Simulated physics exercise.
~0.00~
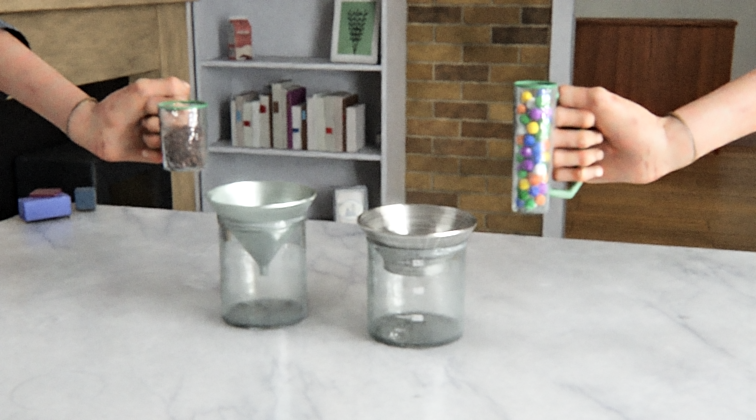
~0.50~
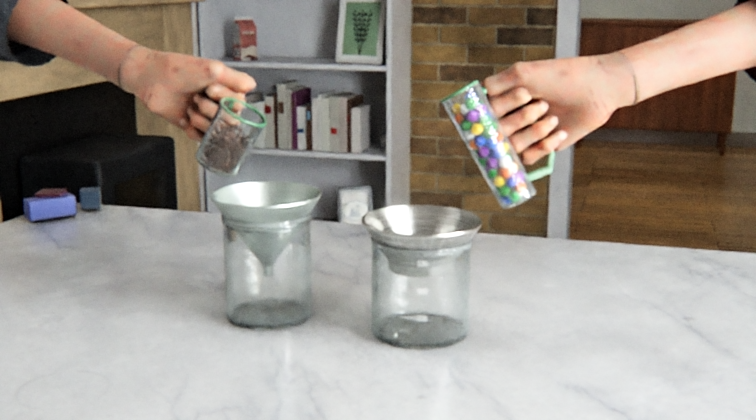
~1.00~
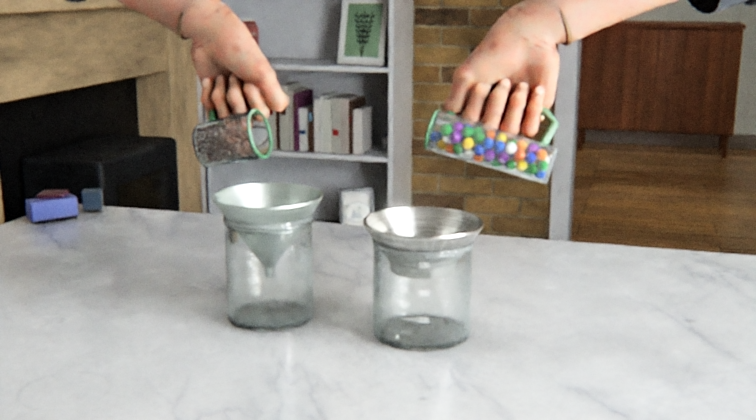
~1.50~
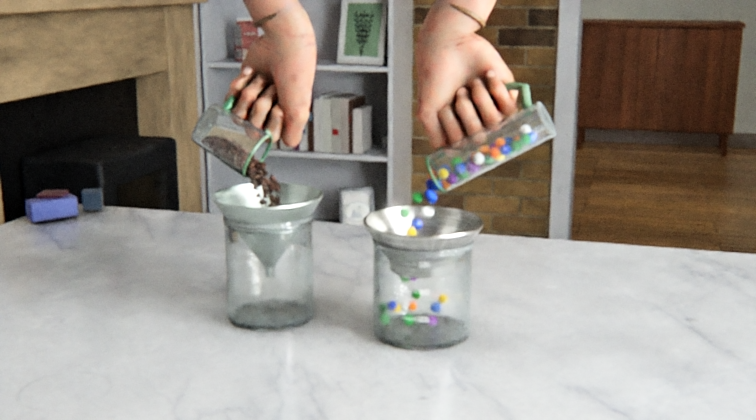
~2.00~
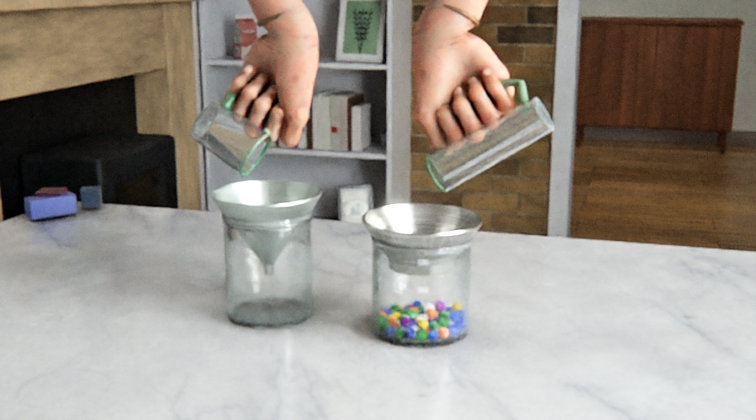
Two hands hold clear, green-rimmed cups above a marble table, the left one filled with small dark bits and the right one with colourful beads. They move in over two funnels set in glass jars and tip the cups onto their sides. Dark bits spill into the left funnel, while the beads tumble through the metal funnel on the right and scatter into its jar. Both cups tilt further until they are empty. At the end, the beads lie in the bottom of the right jar, but the dark bits stay stuck in the left funnel, with none in the jar below.
